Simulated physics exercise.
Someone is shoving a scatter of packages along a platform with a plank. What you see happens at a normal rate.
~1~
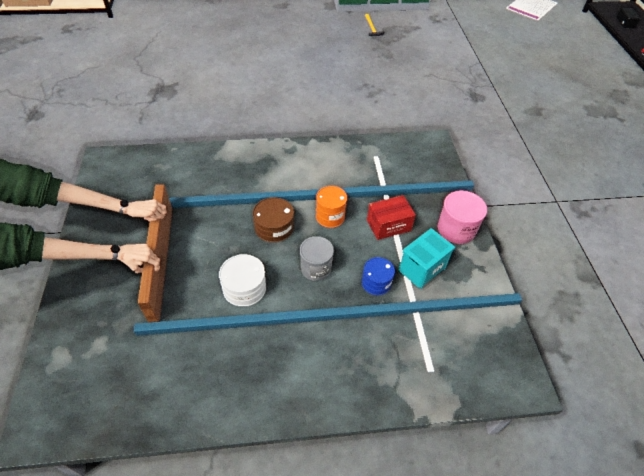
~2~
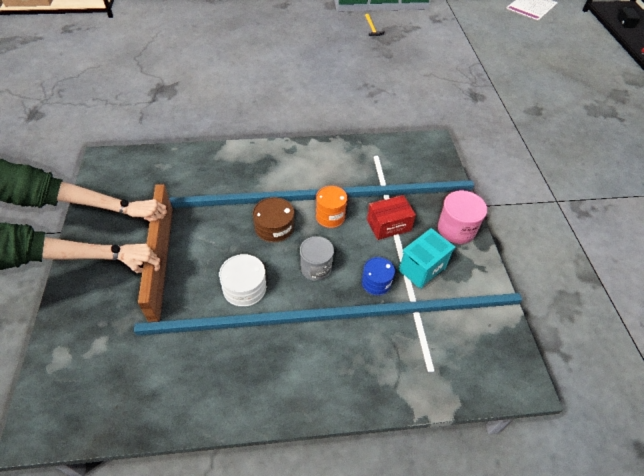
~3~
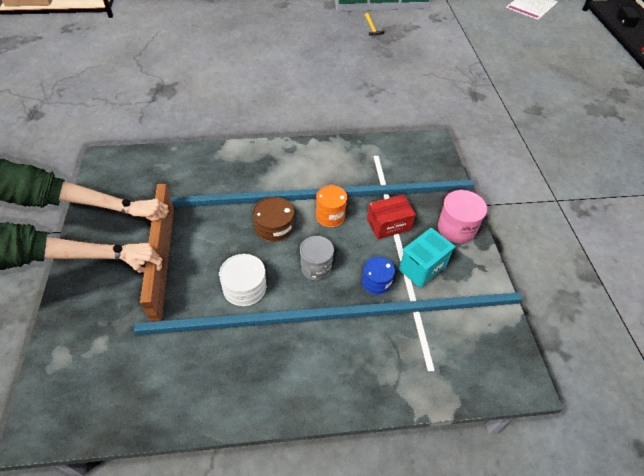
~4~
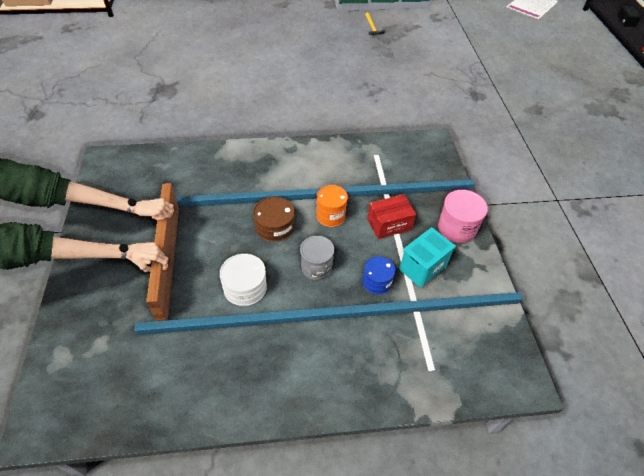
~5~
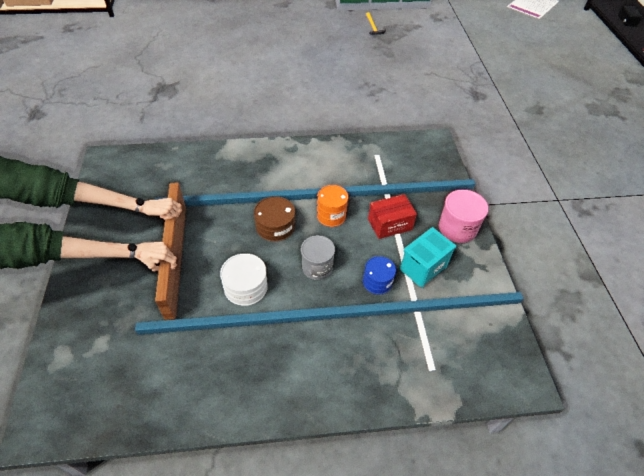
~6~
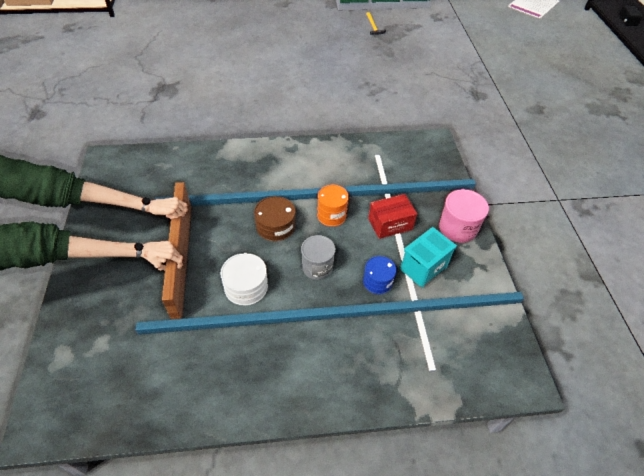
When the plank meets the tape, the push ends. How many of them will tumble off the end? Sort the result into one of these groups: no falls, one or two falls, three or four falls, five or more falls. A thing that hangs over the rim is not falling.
No falls.
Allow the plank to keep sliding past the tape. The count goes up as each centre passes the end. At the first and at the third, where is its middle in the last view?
About (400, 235), then (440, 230).
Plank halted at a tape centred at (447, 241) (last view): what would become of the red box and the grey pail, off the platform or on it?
The red box comes off and the grey pail keeps its place.
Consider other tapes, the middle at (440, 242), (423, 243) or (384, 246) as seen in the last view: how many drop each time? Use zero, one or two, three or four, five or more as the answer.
Result per tape, in order - one or two / 1 or 2 / zero.
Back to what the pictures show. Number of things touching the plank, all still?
Count: 3.
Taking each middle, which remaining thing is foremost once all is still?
It's the pink pail that is foremost.
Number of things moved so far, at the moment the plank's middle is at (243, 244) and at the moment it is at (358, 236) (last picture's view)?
By the first moment it's 1, by the second it's 7.
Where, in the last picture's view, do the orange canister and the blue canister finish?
In the last picture the first middle sits at (438, 193) and the other at (463, 266).
A little later, none off yet; pink pail at rest near (463, 216); turquoise tote at rest near (427, 258); red box at rest near (392, 216).
Next, none off yet; pink pail at rest near (463, 216); turquoise tote at rest near (427, 258); red box at rest near (393, 216).
When it is over, the number that fall off is zero.
